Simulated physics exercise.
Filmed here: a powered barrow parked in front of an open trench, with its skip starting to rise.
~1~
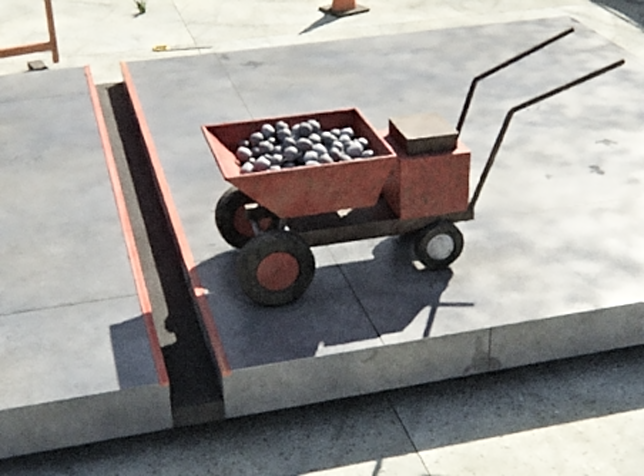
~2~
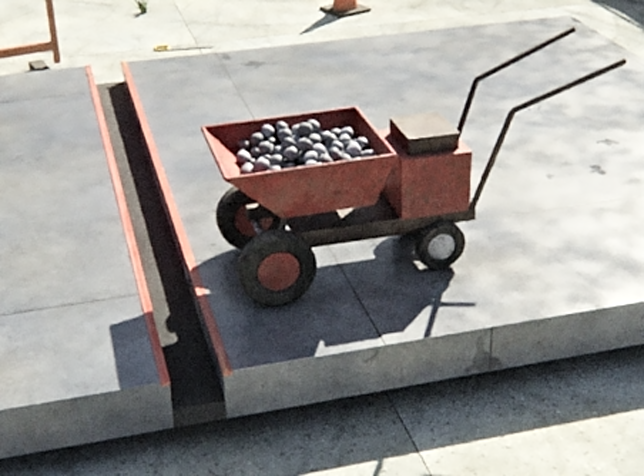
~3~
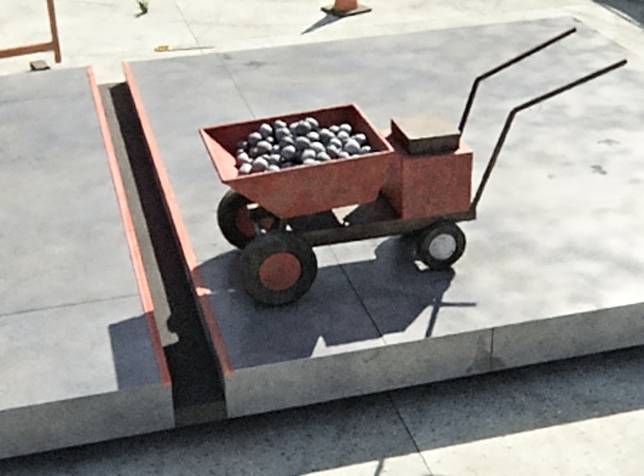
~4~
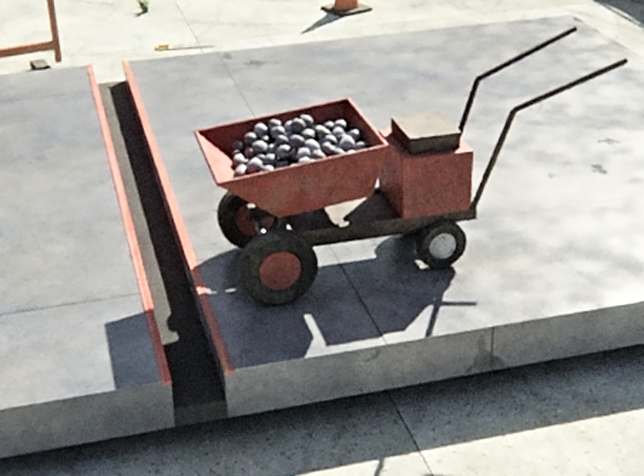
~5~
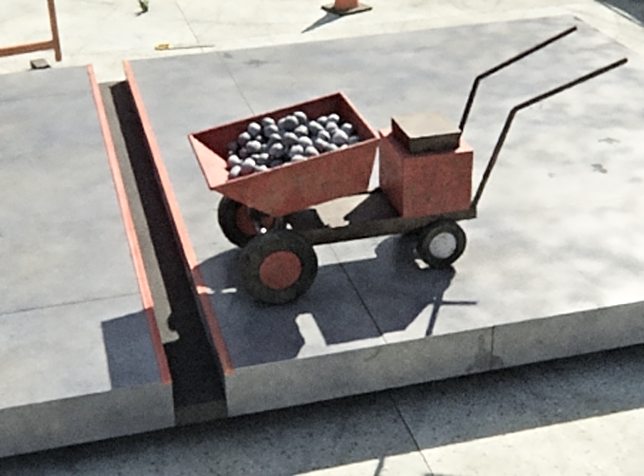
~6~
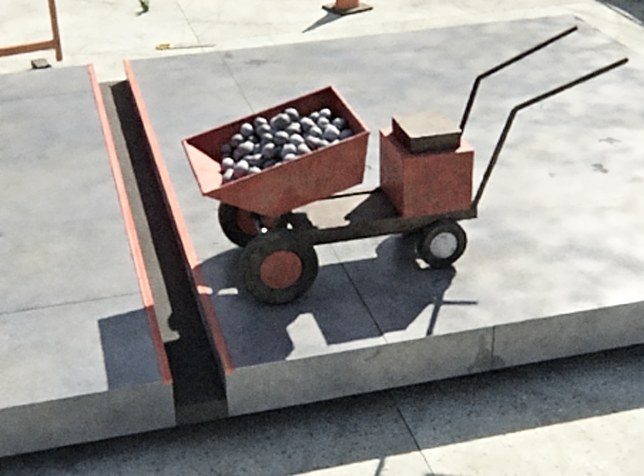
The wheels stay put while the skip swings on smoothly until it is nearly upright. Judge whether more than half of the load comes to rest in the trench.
Trench misses most.
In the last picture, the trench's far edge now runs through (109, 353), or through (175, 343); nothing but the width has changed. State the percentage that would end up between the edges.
The first try gives 90 percent, then the second gives 0 percent.
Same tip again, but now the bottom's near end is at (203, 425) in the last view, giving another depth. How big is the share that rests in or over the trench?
Estimated share: Approx. 10 %.
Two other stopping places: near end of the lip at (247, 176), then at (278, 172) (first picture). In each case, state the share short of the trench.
0 % for the first, 10 % for the second.
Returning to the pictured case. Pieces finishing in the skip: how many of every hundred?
Roughly 5 per cent.
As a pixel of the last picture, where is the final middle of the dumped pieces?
I'd place the middle at about (98, 289).
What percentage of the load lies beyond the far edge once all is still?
Share of load: Near 85 %.
Soon, skip tipped steeply; all in the skip.
A while on, skip tipped right over; most in the skip; a stray few in or heaped over the trench; about a quarter beyond it; a small part falling.
Towards the end, skip tipped right over; a small part in the skip; a small part in or heaped over the trench; most beyond it.
Finally, skip tipped right over; a small part in the skip; a small part in or heaped over the trench; most beyond it.
